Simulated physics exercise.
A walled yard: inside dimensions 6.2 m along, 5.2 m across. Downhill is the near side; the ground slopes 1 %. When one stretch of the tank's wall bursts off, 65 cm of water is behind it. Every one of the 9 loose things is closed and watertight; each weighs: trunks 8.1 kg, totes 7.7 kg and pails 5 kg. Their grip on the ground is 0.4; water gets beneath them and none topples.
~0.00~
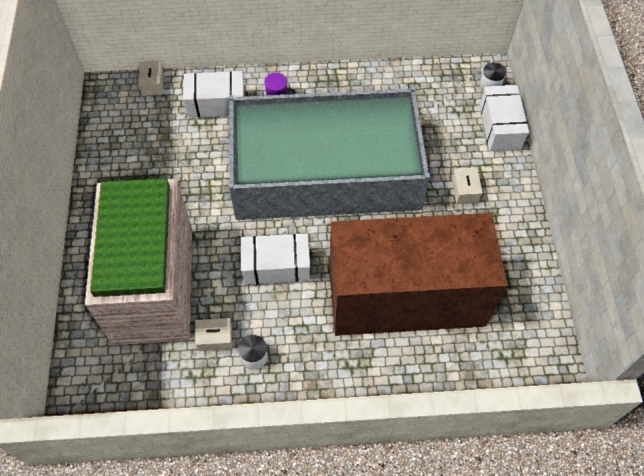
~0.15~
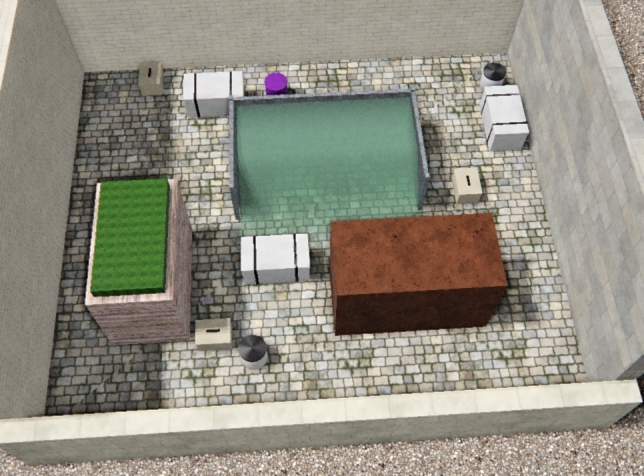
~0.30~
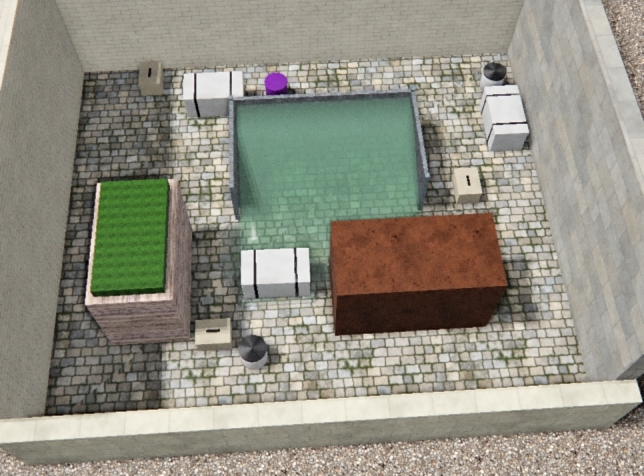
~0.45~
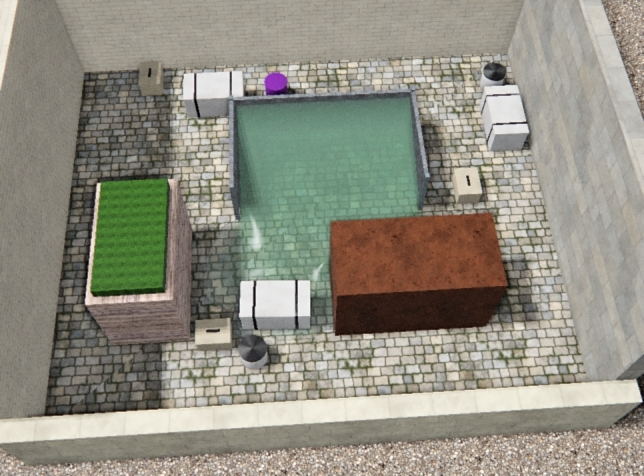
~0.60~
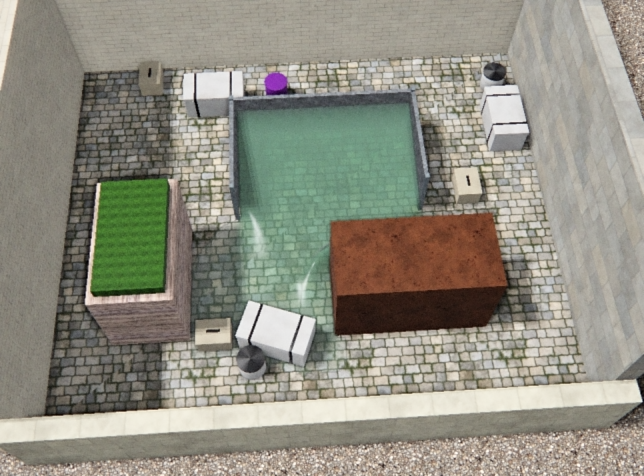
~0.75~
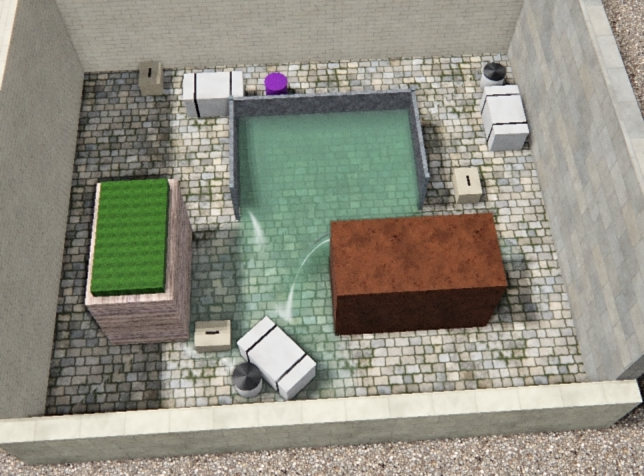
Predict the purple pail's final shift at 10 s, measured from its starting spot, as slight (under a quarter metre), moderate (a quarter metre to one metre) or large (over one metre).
It shifts a bit.
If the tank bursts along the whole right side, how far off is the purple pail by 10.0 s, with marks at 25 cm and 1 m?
Note: Purple pail displaced a long way.
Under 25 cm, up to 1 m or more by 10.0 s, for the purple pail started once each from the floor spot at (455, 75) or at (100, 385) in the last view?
In turn: It travels far; it ends far away.
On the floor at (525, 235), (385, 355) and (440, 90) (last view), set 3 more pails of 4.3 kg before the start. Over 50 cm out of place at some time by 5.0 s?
From first to last: Surpasses it, surpasses it, surpasses it.
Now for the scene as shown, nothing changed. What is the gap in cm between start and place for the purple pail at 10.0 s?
I'd say close to 60 centimetres.
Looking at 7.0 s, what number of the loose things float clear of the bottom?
I'd say 6 of them.
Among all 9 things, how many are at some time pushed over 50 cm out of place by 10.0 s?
By my count, 9.
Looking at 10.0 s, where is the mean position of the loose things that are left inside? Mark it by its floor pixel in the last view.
Mean position approx. (239, 160).
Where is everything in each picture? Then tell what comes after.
The first picture shows the purple pail at (276, 81), on the bottom; 3.0 m2 under water; 0 of 9 have shifted.
The second picture shows the purple pail at (276, 81), on the bottom; water covers 4.2 m2; 0 of 9 have shifted.
The third picture shows the purple pail at (276, 81) rests on the ground; 5.2 m2 under water; 1 of 9 have shifted.
The fourth picture shows the purple pail at (276, 81) rests on the ground; 6.1 m2 under water; 1 of 9 have shifted.
The fifth picture shows the purple pail at (276, 81) rests on the ground; 7.2 m2 under water; 2 of 9 have shifted.
The sixth picture shows the purple pail at (276, 81) rests on the ground; water covers 8.3 m2; 2 of 9 have shifted.
After 2.0 s the purple pail is near (276, 81), 0.0 m from its start, aground; 3 afloat.
After 4.5 s the purple pail is near (276, 81), 0.0 m from its start, aground; 3 afloat.
After 7.0 s the purple pail is near (274, 81), 0.0 m from its start, afloat; 6 afloat.
After 10.0 s the purple pail is near (243, 100), 0.6 m from its start, afloat; 8 afloat.
